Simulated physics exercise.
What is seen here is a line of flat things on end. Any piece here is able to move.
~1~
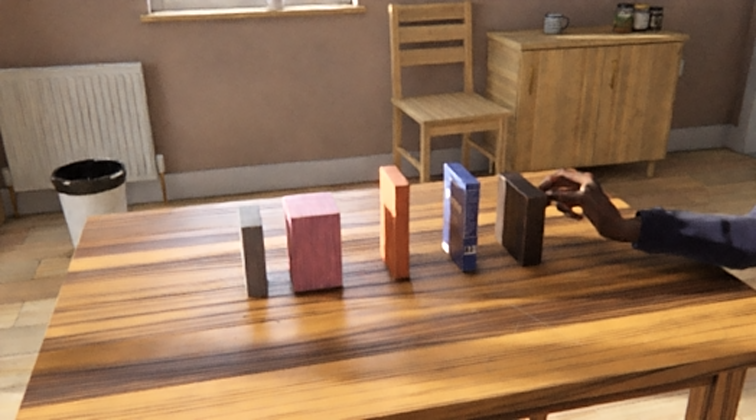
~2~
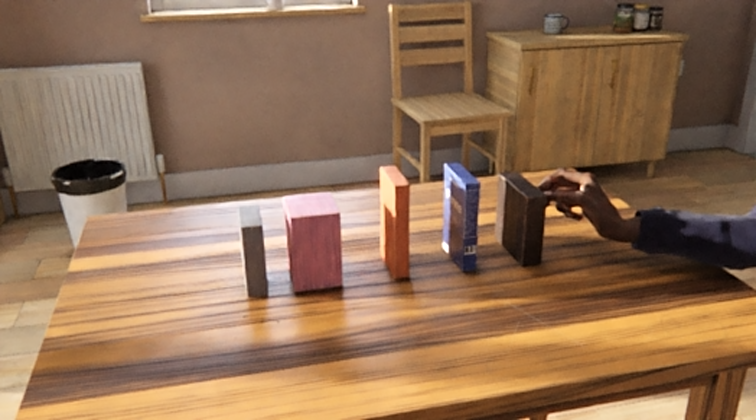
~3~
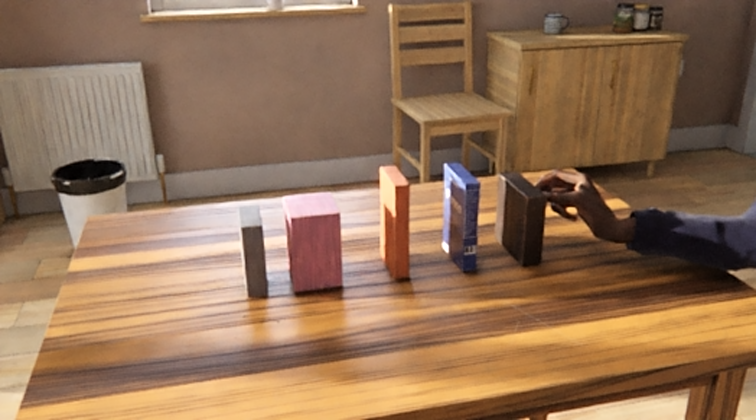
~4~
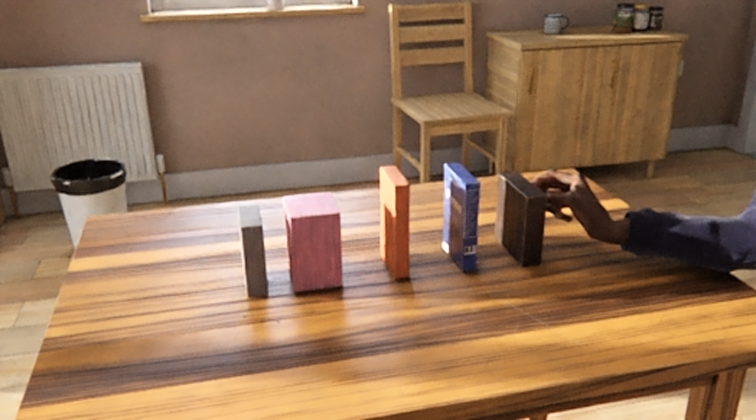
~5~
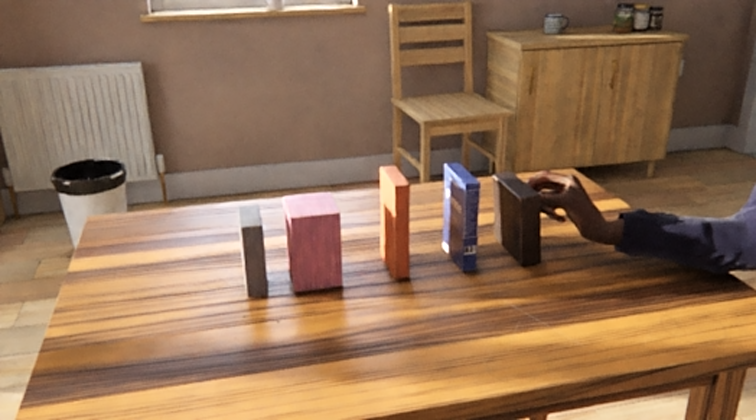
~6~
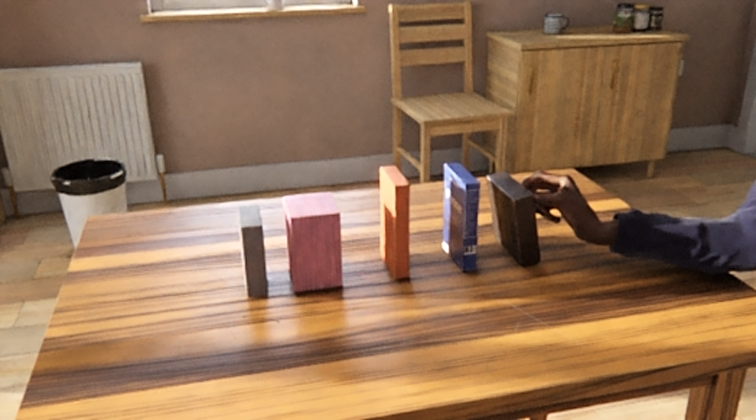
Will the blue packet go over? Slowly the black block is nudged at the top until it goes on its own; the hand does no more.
Yes, it goes down.
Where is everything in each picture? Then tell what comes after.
The first picture shows blue packet (460, 217); pink block (313, 241).
The second picture shows pink block (313, 241); orange board (395, 222).
The third picture shows pink block (313, 241); orange board (395, 222).
The fourth picture shows pink block (313, 241); orange board (395, 222).
The fifth picture shows black block 6° over; pink block (313, 241); orange board (395, 222).
The sixth picture shows black block 11° over; blue packet (460, 217); pink block (313, 241).
Then, 0.30 s on from there, black block 42° over; blue packet turned 6° from how it was put near (455, 217).
Then, 0.50 s on from there, black block 75° over; blue packet turned 55° from how it was put near (416, 234); orange board turned 34° from how it was put.
Then, 0.60 s on from there, black block 76° over; blue packet turned 58° from how it was put near (414, 236); orange board turned 32° from how it was put.
Then, 2.30 s on from there, black block 78° over; blue packet turned 61° from how it was put near (415, 238); orange board turned 31° from how it was put.
In the end, toppled on the table, blue packet; moved from the start, orange board; pink block unmoved. At the end, from the last picture's camera, blue packet near (416, 239).
